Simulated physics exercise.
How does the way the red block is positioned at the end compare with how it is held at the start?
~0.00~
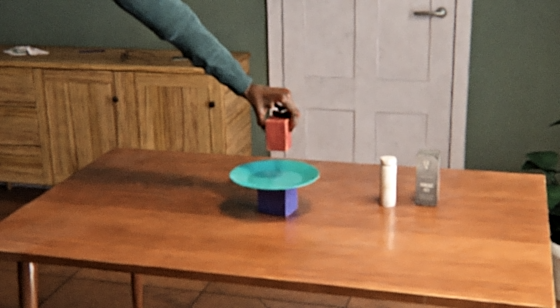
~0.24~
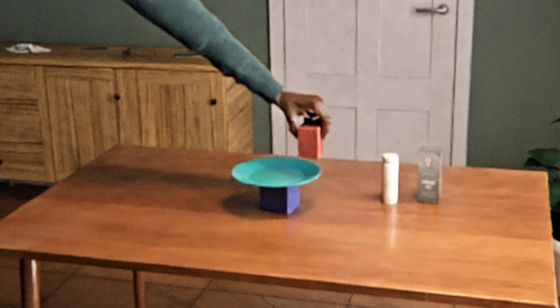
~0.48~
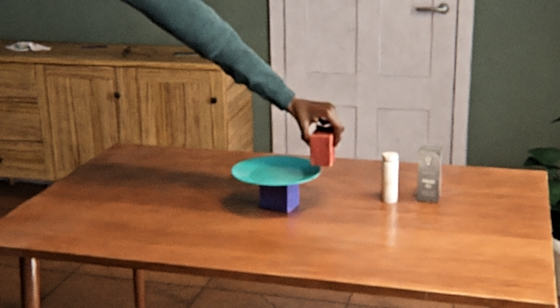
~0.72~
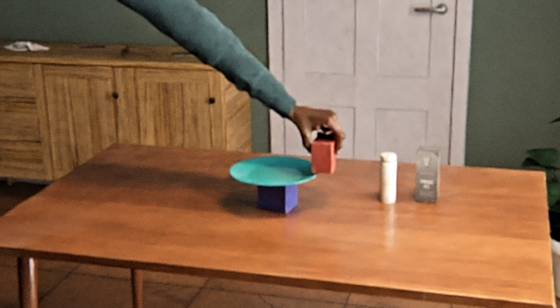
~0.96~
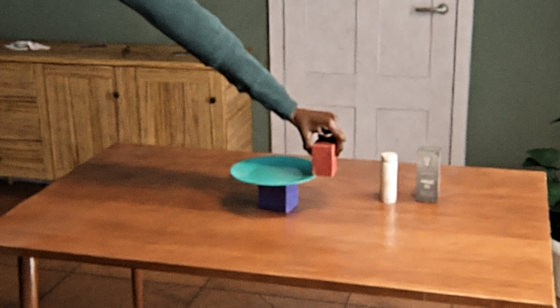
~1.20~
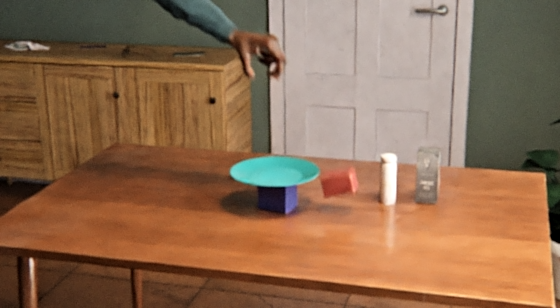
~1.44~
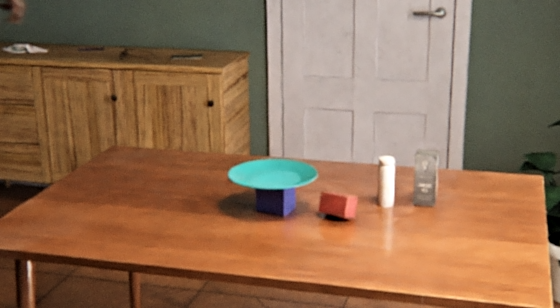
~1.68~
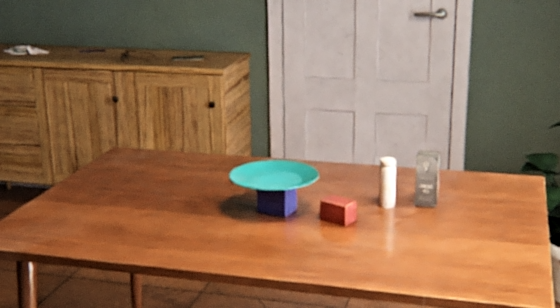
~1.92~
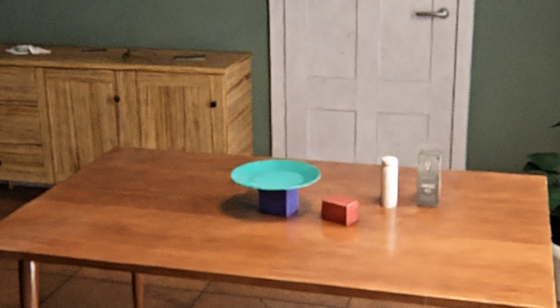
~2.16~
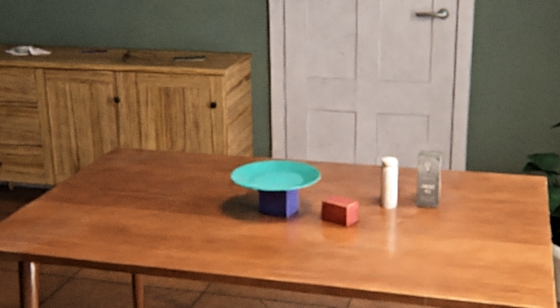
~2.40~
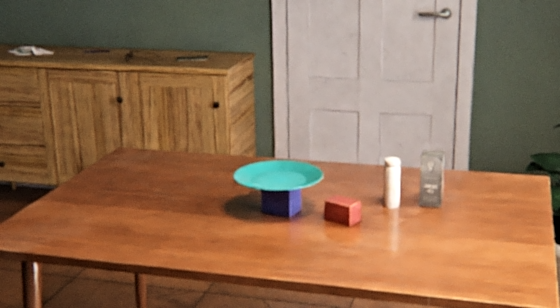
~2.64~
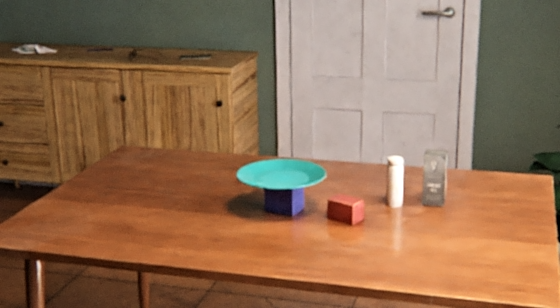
At the start the hand holds the red block upright above the plate, but at the end it lies on its side on the table.
